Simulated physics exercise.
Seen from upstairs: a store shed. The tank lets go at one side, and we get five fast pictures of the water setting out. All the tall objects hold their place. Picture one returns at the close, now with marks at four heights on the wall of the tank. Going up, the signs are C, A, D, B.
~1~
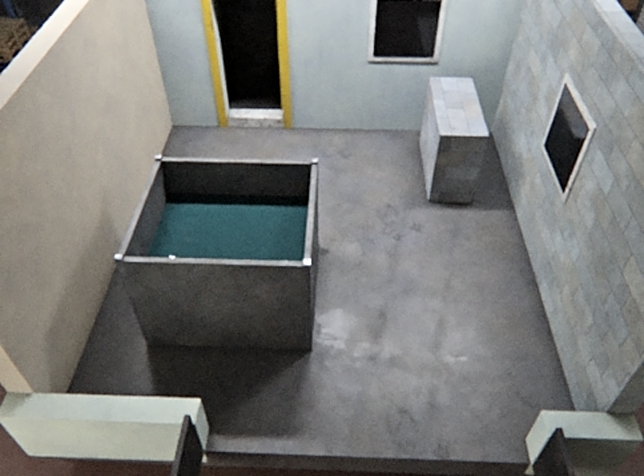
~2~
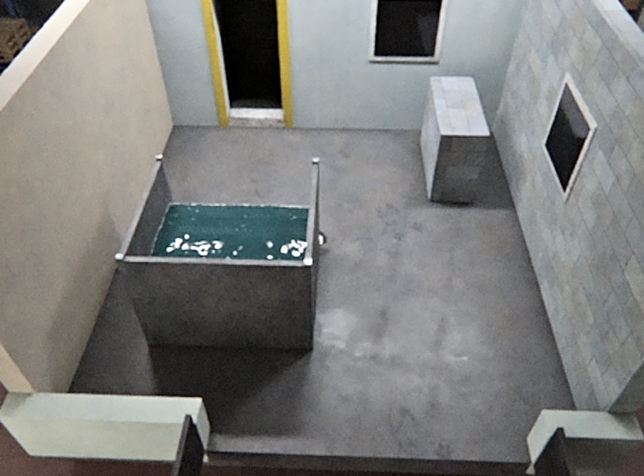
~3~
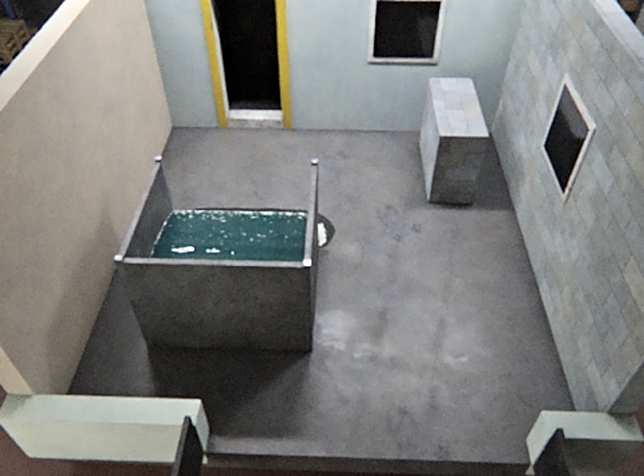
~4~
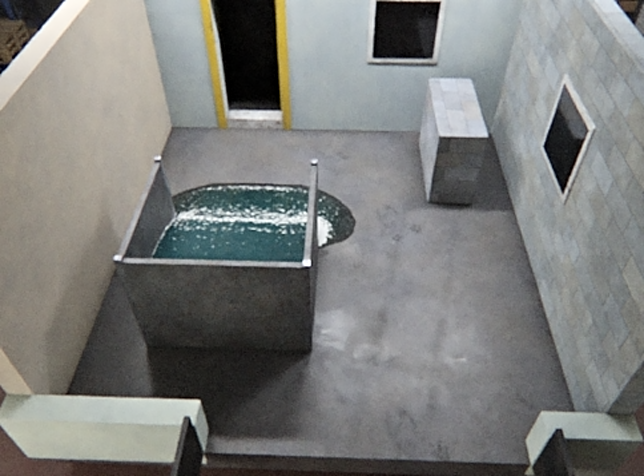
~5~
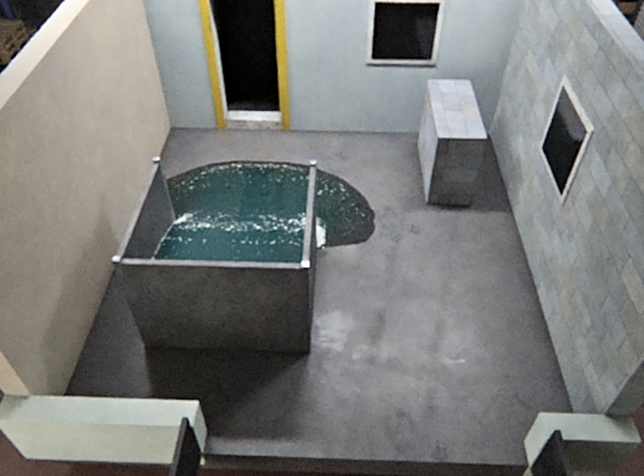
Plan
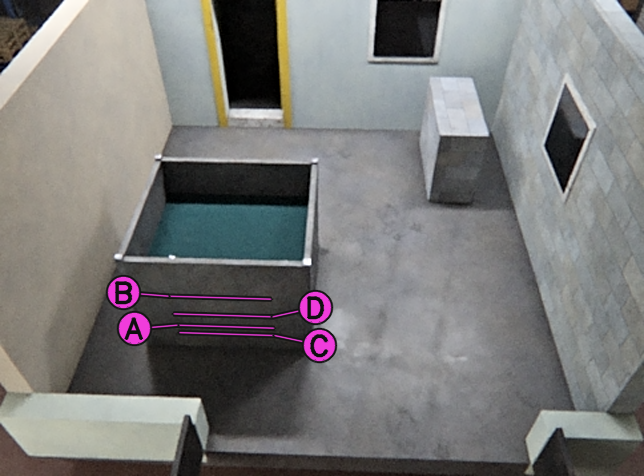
In a store shed seen from above, green water sat still in a square tank, then the tank's back side opened and foaming water poured out, spreading across the floor behind and to the right.
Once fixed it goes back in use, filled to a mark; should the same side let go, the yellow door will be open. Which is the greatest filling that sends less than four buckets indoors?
I would pick mark A.
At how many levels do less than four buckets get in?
Two of them.
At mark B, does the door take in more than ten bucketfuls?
Yes, clearly.
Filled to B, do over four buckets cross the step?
Yes, that goes wrong.
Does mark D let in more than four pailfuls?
Yes.
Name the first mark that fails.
Here it is mark D.
On the marked copy, A at (225, 326); B at (219, 297); C at (227, 334); D at (223, 315); from the bottom up C, A, D, B.
For mark A, a splash gets over, under a bucket.
For mark B, dozens of bucketfuls pour in.
For mark C, nothing gets over.
For mark D, about 8 bucketfuls get in.
